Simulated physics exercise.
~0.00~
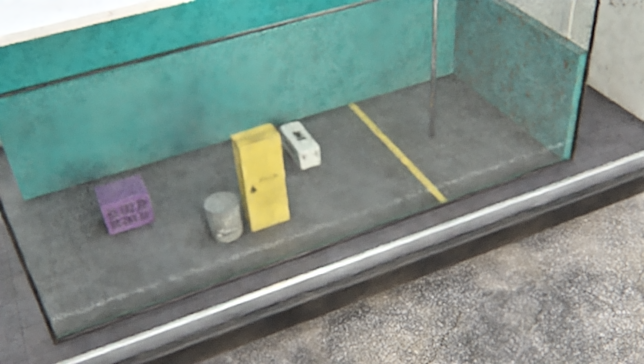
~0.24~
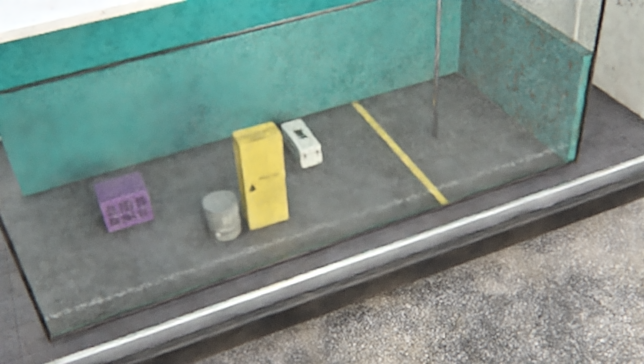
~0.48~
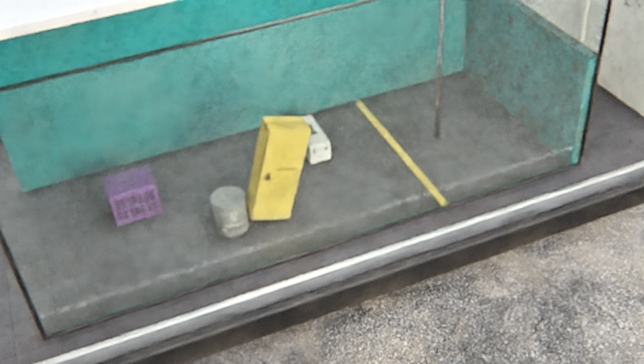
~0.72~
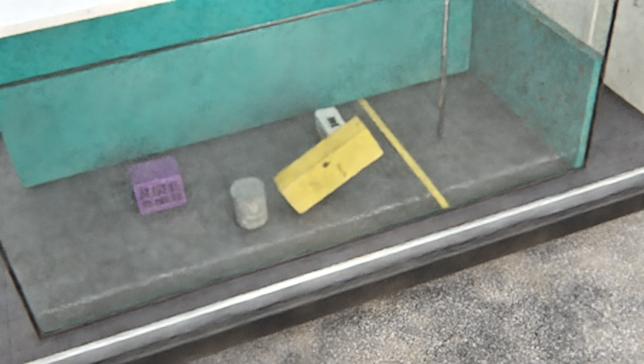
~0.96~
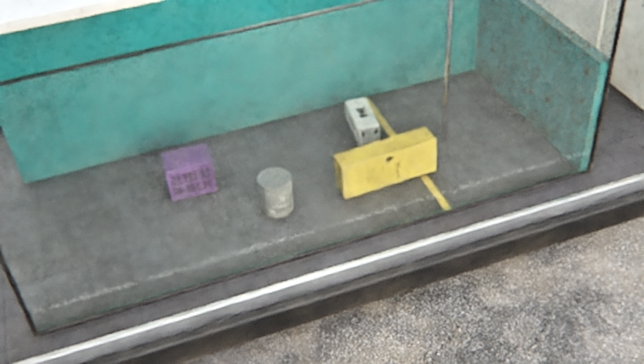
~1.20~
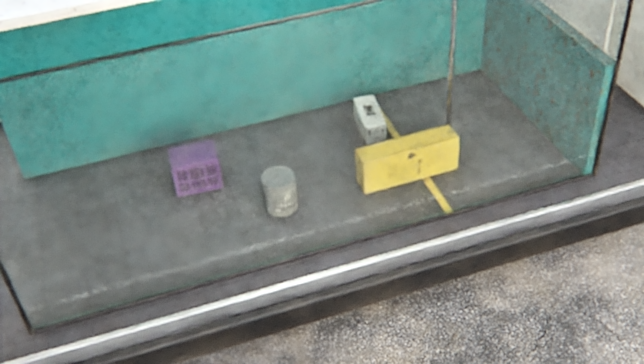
In a grey-floored bay with teal walls, a purple crate, grey bucket, white toolbox and upright yellow box slide right; the tall box leans, topples onto its side and slides on, ending beside the toolbox and overlapping the yellow floor line from view, with crate and bucket left of it.
